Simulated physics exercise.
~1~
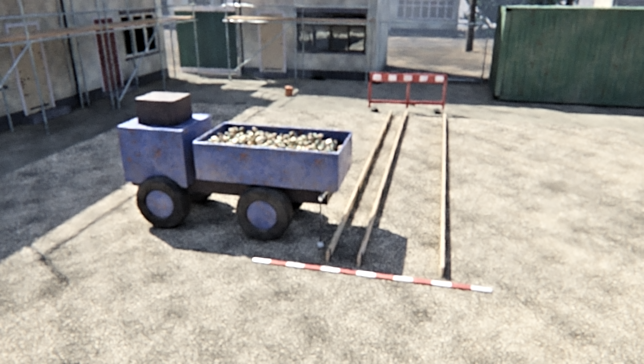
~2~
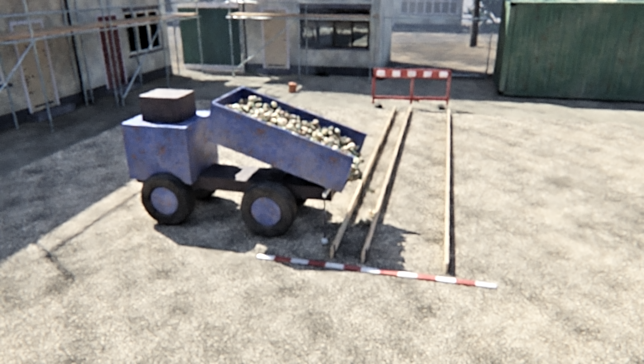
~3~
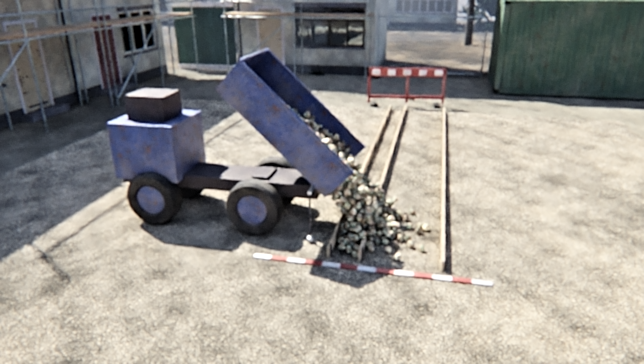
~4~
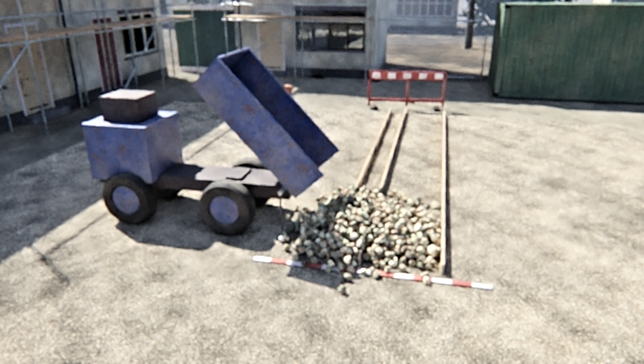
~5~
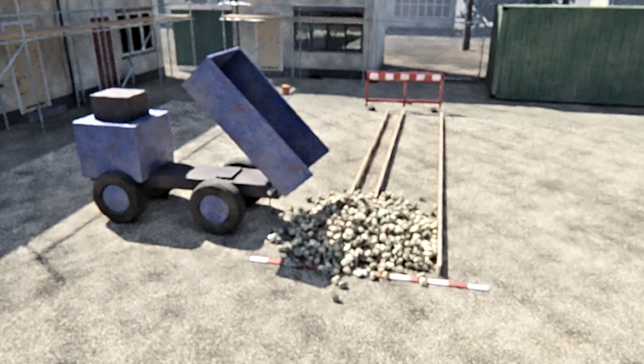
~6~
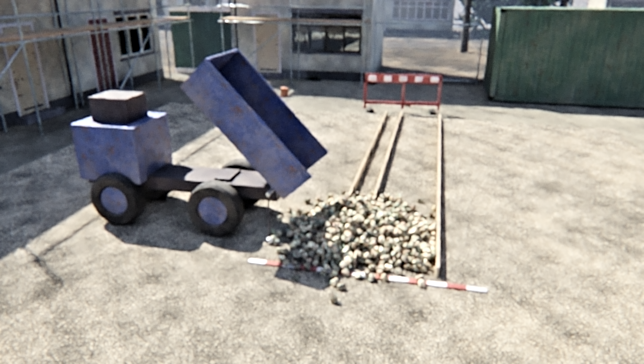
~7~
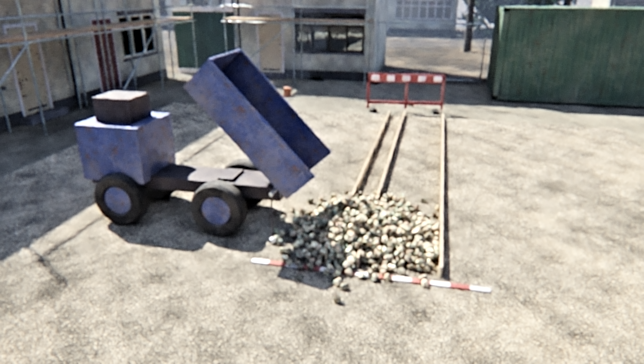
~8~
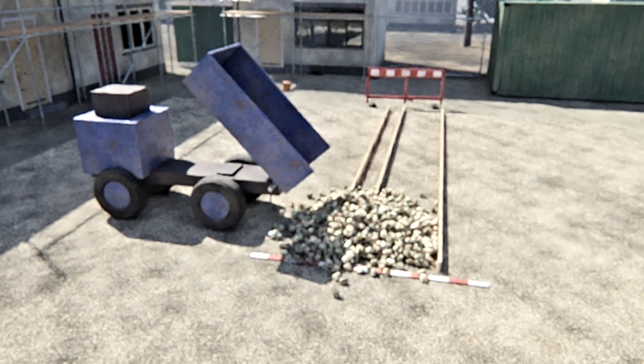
A blue tipper raises its bed, spills stones across the boards, rolls left, and stops.
